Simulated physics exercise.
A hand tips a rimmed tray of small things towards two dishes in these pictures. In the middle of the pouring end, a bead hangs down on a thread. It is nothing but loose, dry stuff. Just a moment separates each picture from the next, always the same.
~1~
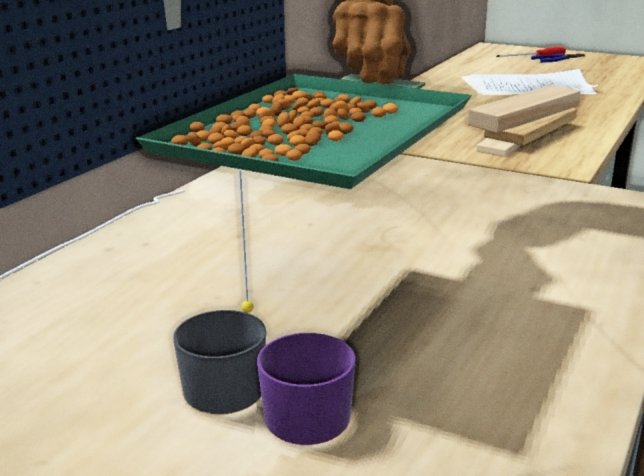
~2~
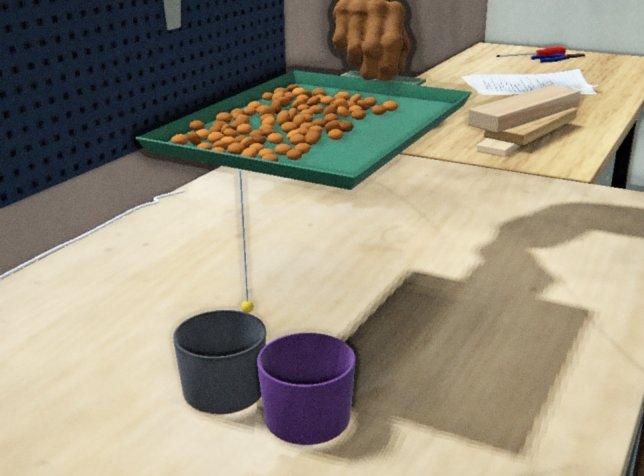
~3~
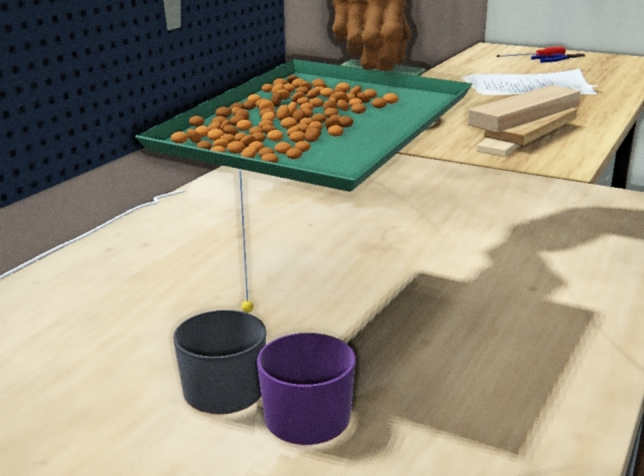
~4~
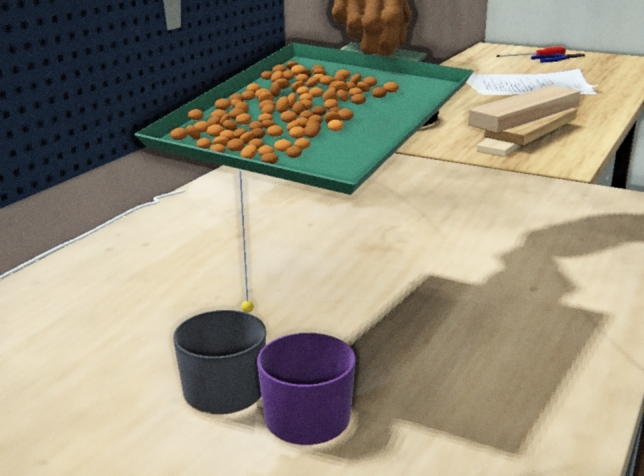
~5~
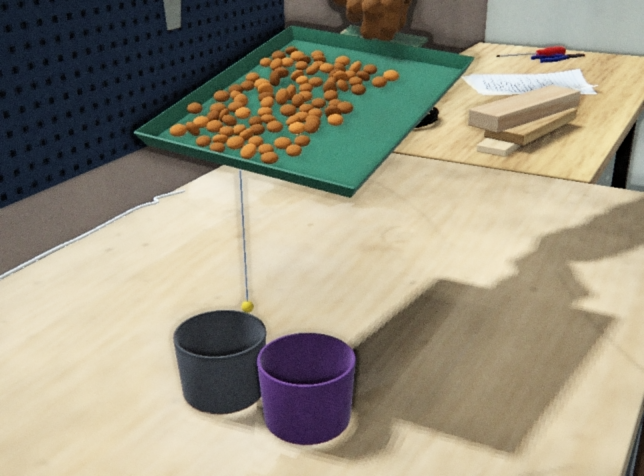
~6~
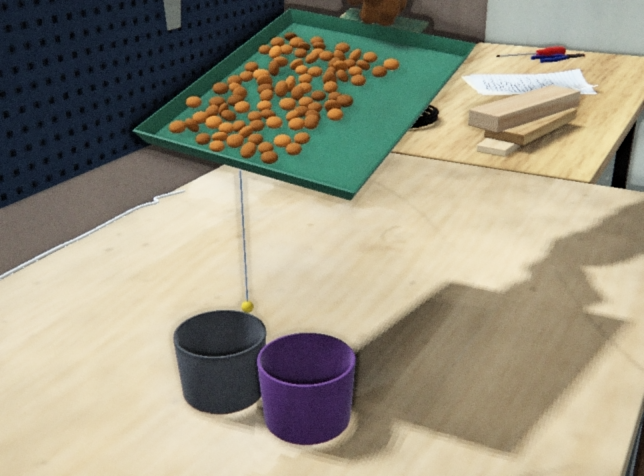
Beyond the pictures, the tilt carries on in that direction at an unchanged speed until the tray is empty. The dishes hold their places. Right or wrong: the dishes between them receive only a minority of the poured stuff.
Wrong, they get over half.
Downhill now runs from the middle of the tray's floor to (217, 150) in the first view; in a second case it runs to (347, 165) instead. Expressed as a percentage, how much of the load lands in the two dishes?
Lab note: Case 1 near 20 %, case 2 near 40 %.
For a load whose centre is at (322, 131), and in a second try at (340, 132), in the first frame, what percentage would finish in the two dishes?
Close to 70 %, followed by close to 70 %.
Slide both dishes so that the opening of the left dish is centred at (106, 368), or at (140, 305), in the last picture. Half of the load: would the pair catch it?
Earlier try a minority share, later try a minority share.
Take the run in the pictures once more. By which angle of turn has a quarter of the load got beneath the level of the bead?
That happens at around 65°.
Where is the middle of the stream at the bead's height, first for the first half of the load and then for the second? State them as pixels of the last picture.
At (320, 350) for the first part, then at (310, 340) for the others.
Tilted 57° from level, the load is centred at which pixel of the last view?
Somewhere around pixel (289, 172) in the last picture.
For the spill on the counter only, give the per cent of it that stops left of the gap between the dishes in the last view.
It works out at some 40 percent.
Just after the last frame, tray tipped steeply; the larger part on the tray; roughly a quarter in the air.
A moment on, tray tipped right over; just a few on the tray; roughly half in the right dish; about a tenth in the left dish; roughly a quarter outside both; about a tenth in the air.
Further on, tray tipped past a quarter turn; roughly half in the right dish; about a tenth in the left dish; roughly a third outside both.
When it is over, tray tipped past a quarter turn; roughly half in the right dish; about a tenth in the left dish; roughly a third outside both.
